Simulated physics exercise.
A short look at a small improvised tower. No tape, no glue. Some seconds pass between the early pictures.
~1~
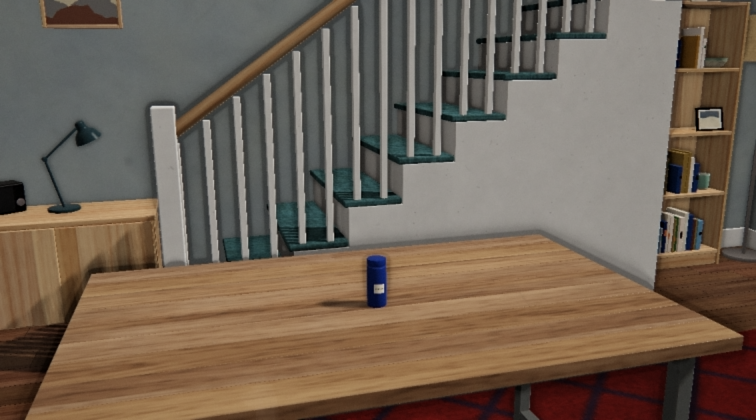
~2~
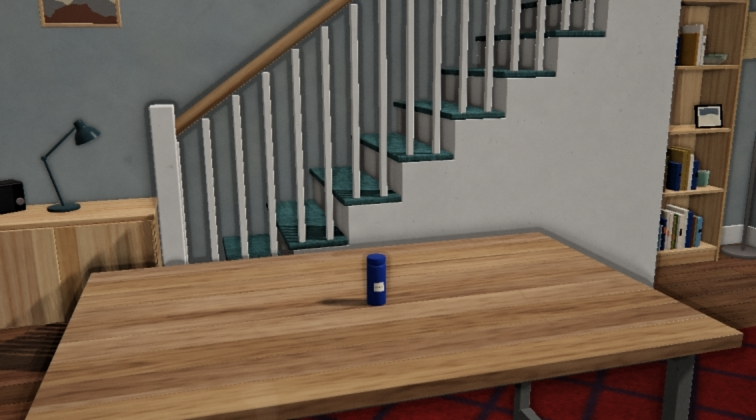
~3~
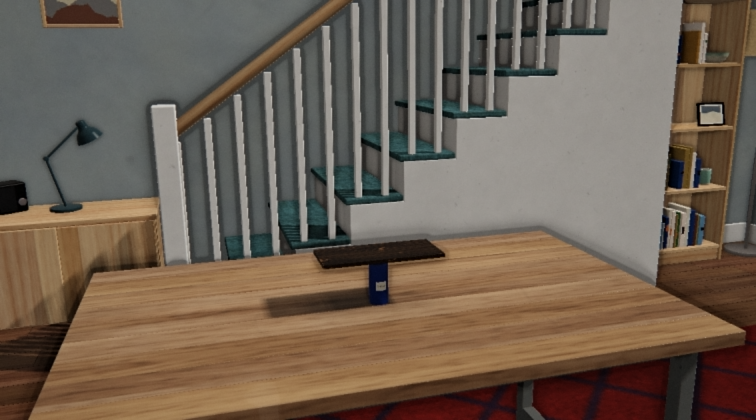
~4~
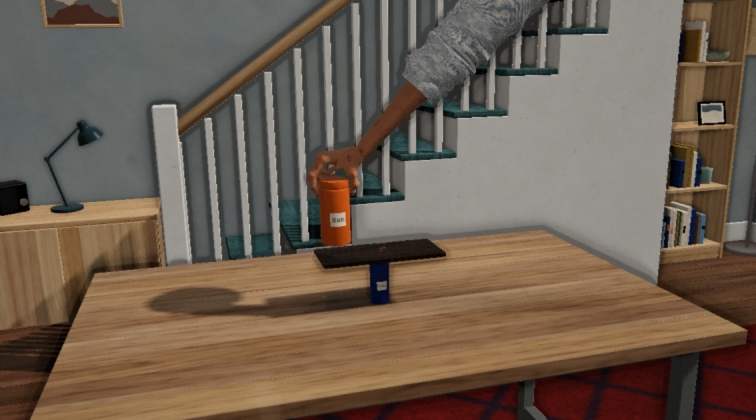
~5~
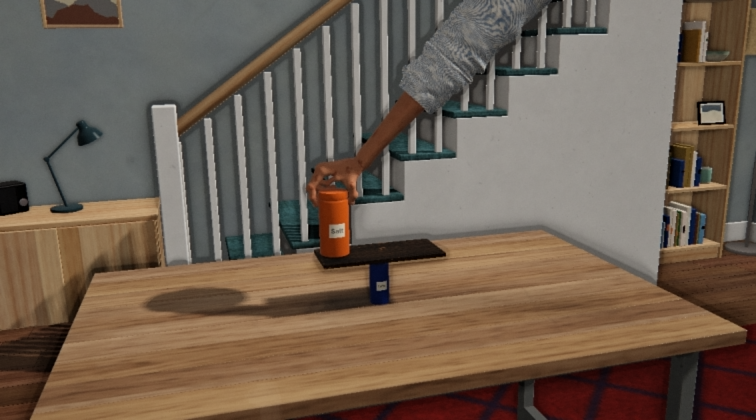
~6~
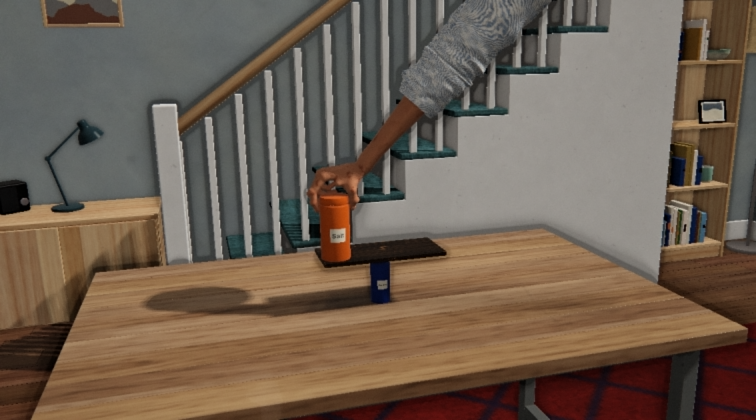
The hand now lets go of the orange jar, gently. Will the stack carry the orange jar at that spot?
The stack loses its balance.
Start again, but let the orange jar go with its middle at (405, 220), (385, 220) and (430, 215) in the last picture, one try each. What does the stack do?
In the first case it gives way; in the second case it holds; in the third case it loses its balance.
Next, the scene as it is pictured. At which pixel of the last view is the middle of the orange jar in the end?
Near (283, 309).
Then, 0.30 s on from there, orange jar now fallen; black board turned 60° from how it was put.
Then, 0.50 s on from there, black board turned 72° from how it was put.
Then, 0.80 s on from there, black board now fallen; blue shaker on its side.
In the end, fallen, blue shaker, orange jar and black board. At the end, from the last picture's camera, orange jar near (283, 309). The stack comes apart.
